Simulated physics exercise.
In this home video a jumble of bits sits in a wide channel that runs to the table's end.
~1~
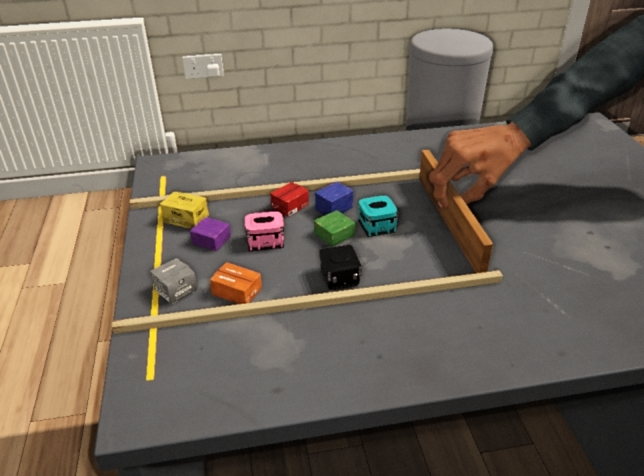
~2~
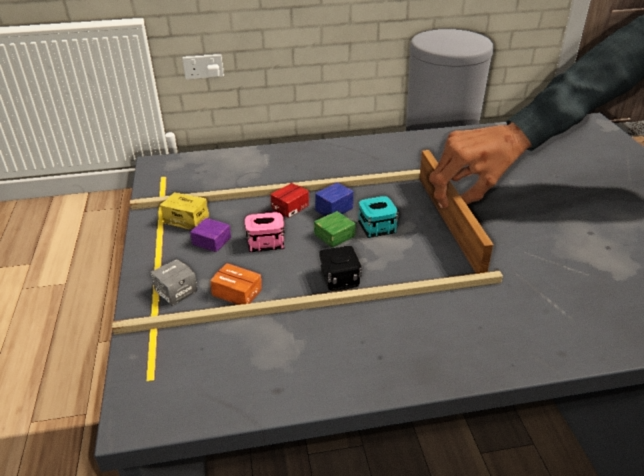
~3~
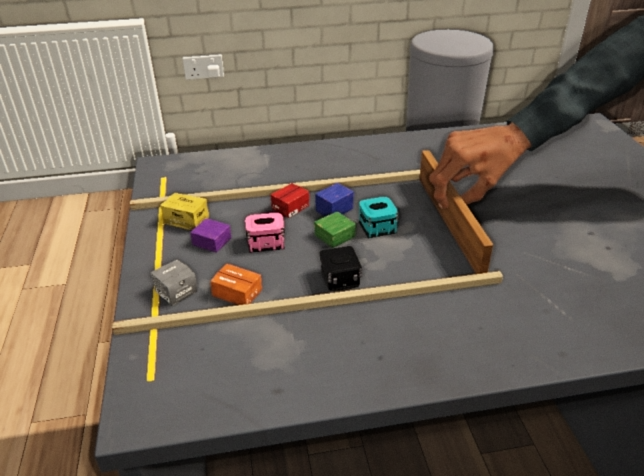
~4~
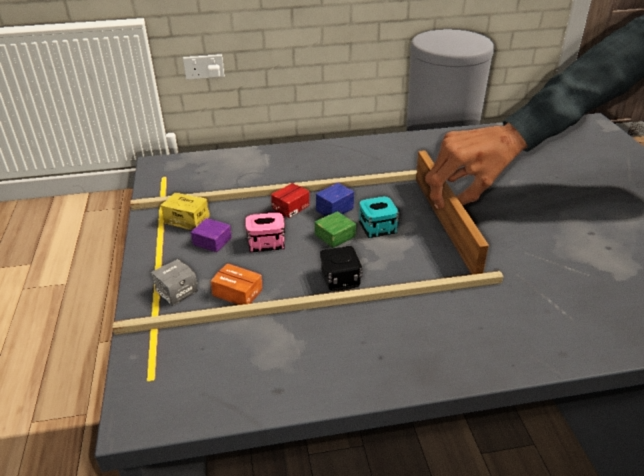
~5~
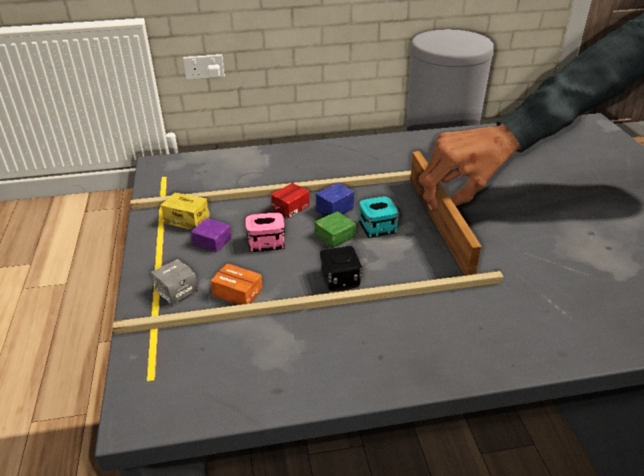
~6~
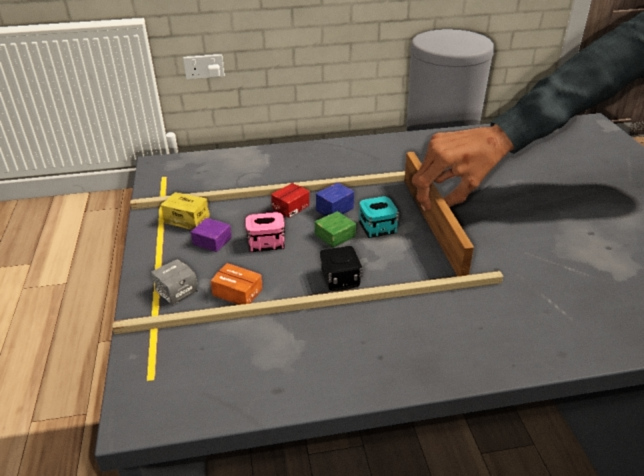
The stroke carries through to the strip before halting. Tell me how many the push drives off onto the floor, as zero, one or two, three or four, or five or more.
I reckon the number that spills over the end lands at five or more.
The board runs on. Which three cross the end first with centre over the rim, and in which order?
The order is the pink case, then the grey box, then the purple block.
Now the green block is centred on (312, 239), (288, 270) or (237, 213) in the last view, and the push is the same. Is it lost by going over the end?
Order of tries: On, on, off.
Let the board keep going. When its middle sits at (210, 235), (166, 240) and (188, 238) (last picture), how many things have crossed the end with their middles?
The numbers past the end are 0, 6 and 3.
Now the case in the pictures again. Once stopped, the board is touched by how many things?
That makes 4.
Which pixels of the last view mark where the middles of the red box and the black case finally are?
Approximately (145, 208) for one, approximately (136, 294) for the other.
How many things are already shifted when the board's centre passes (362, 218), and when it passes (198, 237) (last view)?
I count 3 first and 10 after.
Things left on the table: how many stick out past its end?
Looks like 0 of them.
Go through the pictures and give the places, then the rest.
The first frame shows grey box (174, 281); yellow box (185, 210); purple block (211, 234); board (451, 207); tape (158, 257).
The second frame shows yellow box (185, 211); black case (340, 269).
The third frame shows purple block (211, 235); pink case (265, 232).
The fourth frame shows grey box (175, 282); orange box (237, 285).
The fifth frame shows yellow box (186, 211); board (441, 209).
The sixth frame shows grey box (175, 282); yellow box (186, 211); purple block (211, 235); board (434, 210); tape (159, 257).
Soon after, none off yet; grey box at rest near (175, 282); yellow box at rest near (186, 211); purple block at rest near (211, 235).
Then, none off yet; grey box moved a little near (163, 280); yellow box moved a little near (174, 208); purple block moved about its own width near (167, 234).
By the end, the number that fall off is five or more; fallen, green block, pink case, orange box, purple block, yellow box and grey box.
